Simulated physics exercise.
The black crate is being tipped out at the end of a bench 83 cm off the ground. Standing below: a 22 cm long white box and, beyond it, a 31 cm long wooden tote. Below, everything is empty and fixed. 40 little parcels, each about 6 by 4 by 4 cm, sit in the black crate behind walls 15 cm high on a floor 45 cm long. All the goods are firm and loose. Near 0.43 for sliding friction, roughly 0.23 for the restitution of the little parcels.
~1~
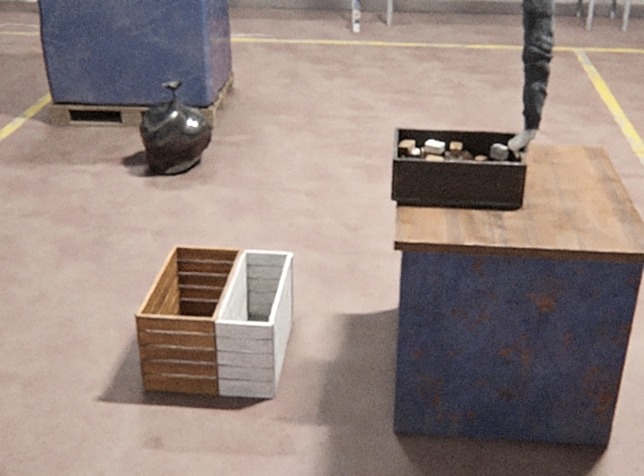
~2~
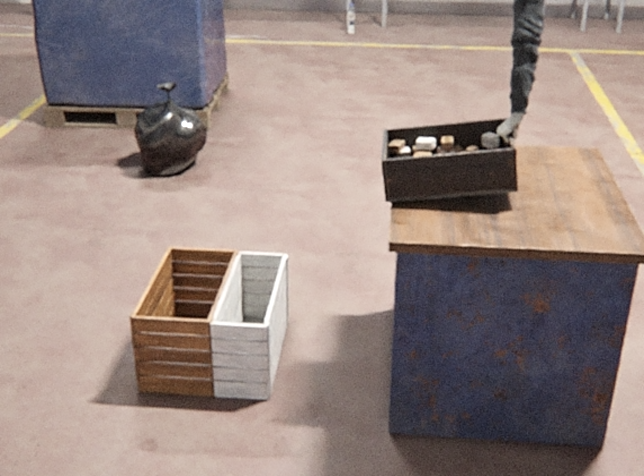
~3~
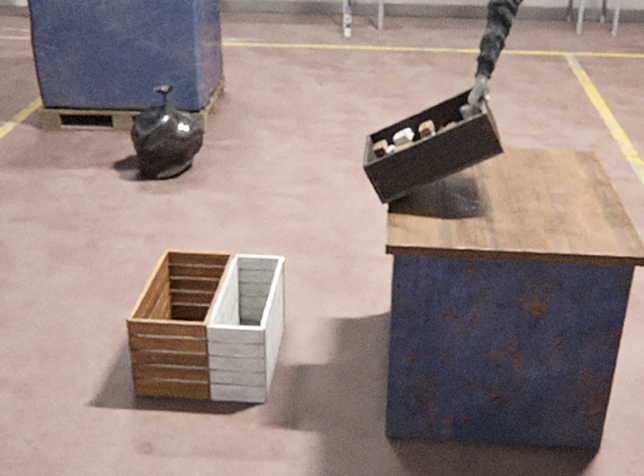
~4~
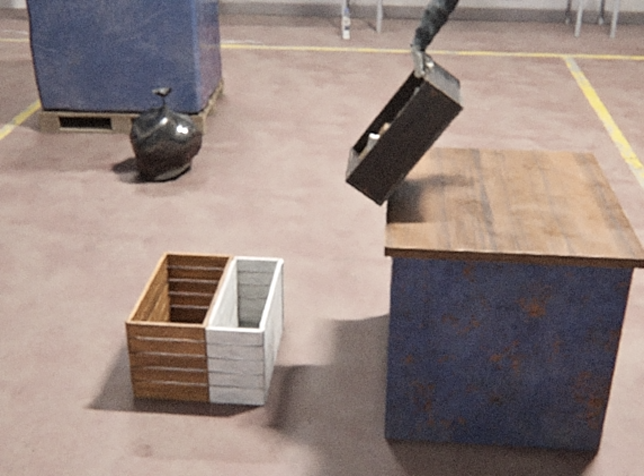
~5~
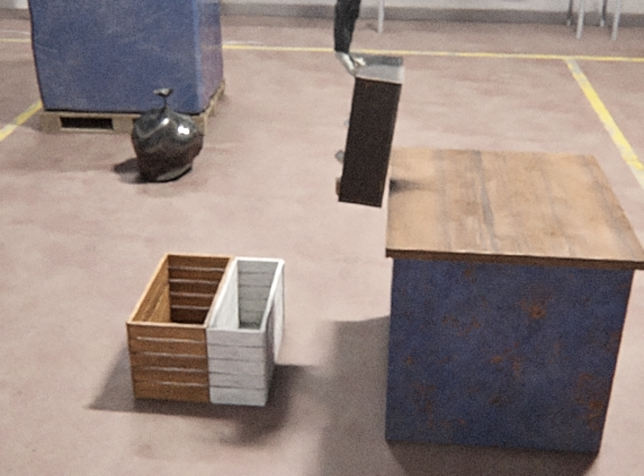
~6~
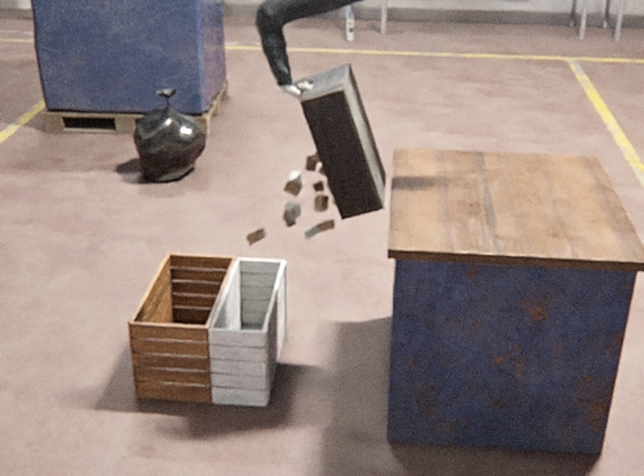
In a warehouse-like space with a dusty pink floor and yellow lines, seen from slightly above, a wooden-topped blue bench stands at right, a brown crate and a white one at lower left, and a dark round vessel near a blue block on a pallet behind. A dark arm lifts and tilts a black crate of small blocks leftward off the bench. As the view shifts slightly, the crate turns past upright and several blocks tumble out into the air.
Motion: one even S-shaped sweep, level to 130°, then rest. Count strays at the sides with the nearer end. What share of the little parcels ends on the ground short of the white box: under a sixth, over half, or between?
Ground short of the white box - over one half of them.
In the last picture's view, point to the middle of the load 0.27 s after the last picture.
At about (309, 267).
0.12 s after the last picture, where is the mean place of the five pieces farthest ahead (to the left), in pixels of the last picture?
I'd say near (243, 281).
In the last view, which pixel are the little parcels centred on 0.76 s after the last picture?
Centre: Approx. (288, 358).
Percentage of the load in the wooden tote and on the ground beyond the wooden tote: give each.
Approx. 0 % / 0 %.
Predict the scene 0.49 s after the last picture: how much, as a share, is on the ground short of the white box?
Share: About 40 %.
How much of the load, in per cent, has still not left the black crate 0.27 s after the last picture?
I'd say close to 30 per cent of it is still inside.
Then, 0.12 s after the last picture, tilt 121°; 19 still in the black crate, 1 in the white box, 1 in the wooden tote and 19 in the air.
Then, 0.27 s after the last picture, tilt 129°; 11 still in the black crate, 6 in the white box, 1 in the wooden tote, 4 on the ground short of the white box and 18 in the air.
Then, 0.49 s after the last picture, tilt 130°; 10 in the white box, 1 in the wooden tote, 16 on the ground short of the white box and 13 in the air.
Final count (0.76 s after the last picture), 10 in the white box, 1 in the wooden tote and 29 on the ground short of the white box. Asked share, 29 of 40, 72 per cent.
